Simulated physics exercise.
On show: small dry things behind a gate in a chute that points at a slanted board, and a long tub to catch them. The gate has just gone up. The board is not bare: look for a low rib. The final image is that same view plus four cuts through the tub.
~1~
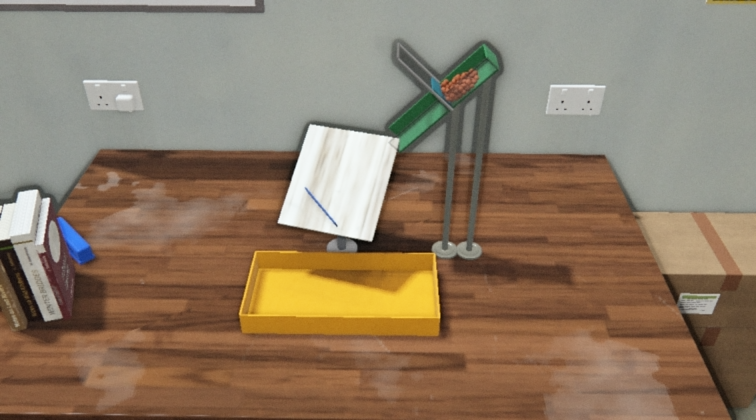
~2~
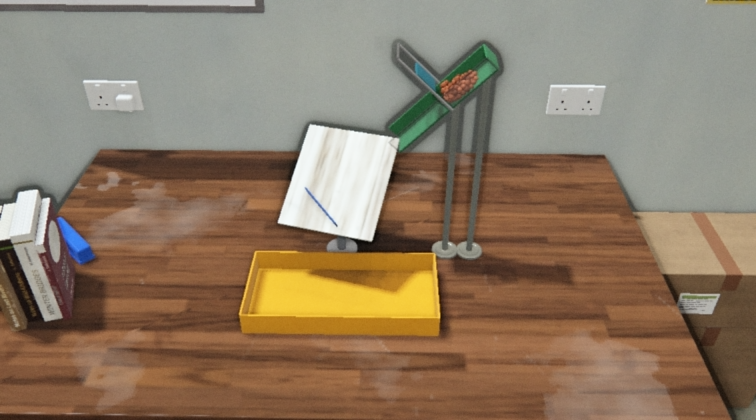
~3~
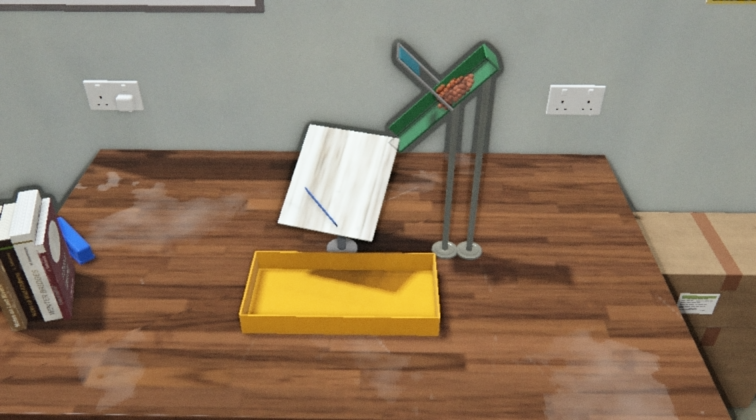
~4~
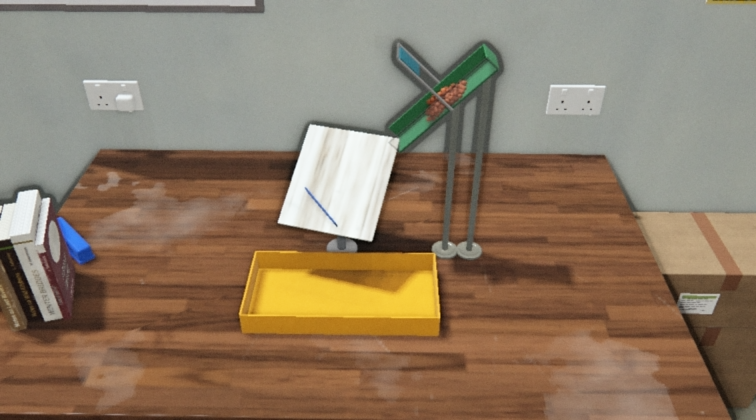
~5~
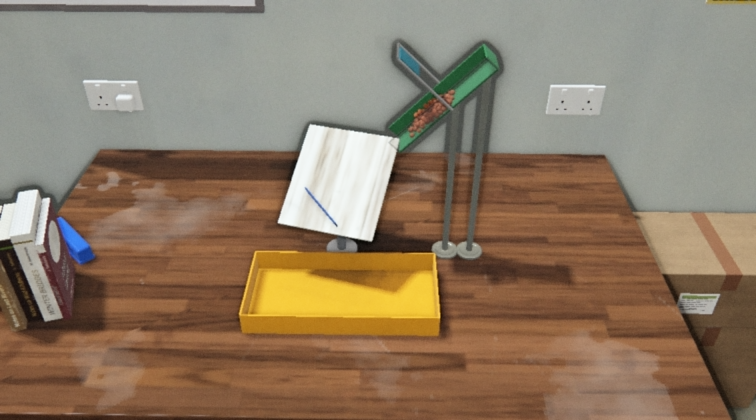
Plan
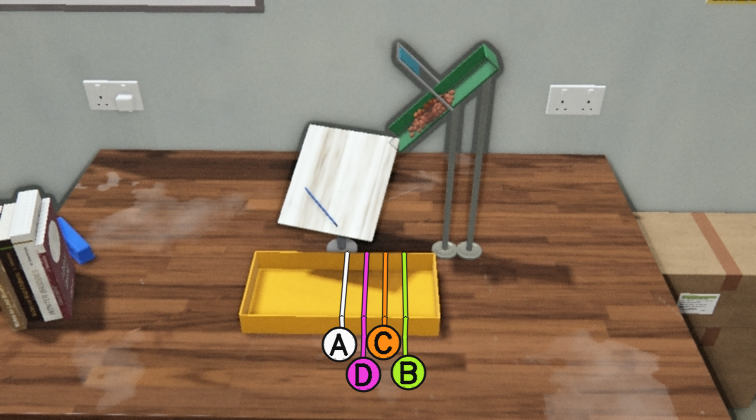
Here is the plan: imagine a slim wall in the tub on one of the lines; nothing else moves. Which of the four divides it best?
I would pick line A.
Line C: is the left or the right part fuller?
Left.
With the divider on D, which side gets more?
The left side.
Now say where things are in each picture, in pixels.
The first frame shows load behind the gate at (458, 86), clay pellets; lip of the chute at (400, 145), sloping fairly steeply.
The second frame shows middle of the board at (339, 180), tilted fairly steeply; middle of its low edge at (324, 232); of its high edge at (354, 132).
The third frame shows front corners of the tub at (240, 315) and (439, 318), empty; front of the load at (440, 106).
The fourth frame shows middle of the load at (444, 99); its front at (429, 119), about a third of the way to the lip; rib from (305, 187) to (335, 223).
The fifth frame shows middle of the load at (431, 110); its front at (412, 135), about two thirds of the way to the lip.
On the marked copy, line A crosses the front rim at (341, 316); line B crosses the front rim at (405, 317); line C crosses the front rim at (384, 317); line D crosses the front rim at (363, 317).
If A is chosen, of what is caught, about half on the left of the divider, about half on the right.
If B is chosen, of what is caught, all on the left of the divider, none on the right.
If C is chosen, of what is caught, all on the left of the divider, none on the right.
If D is chosen, of what is caught, nearly all on the left of the divider, a stray few on the right.
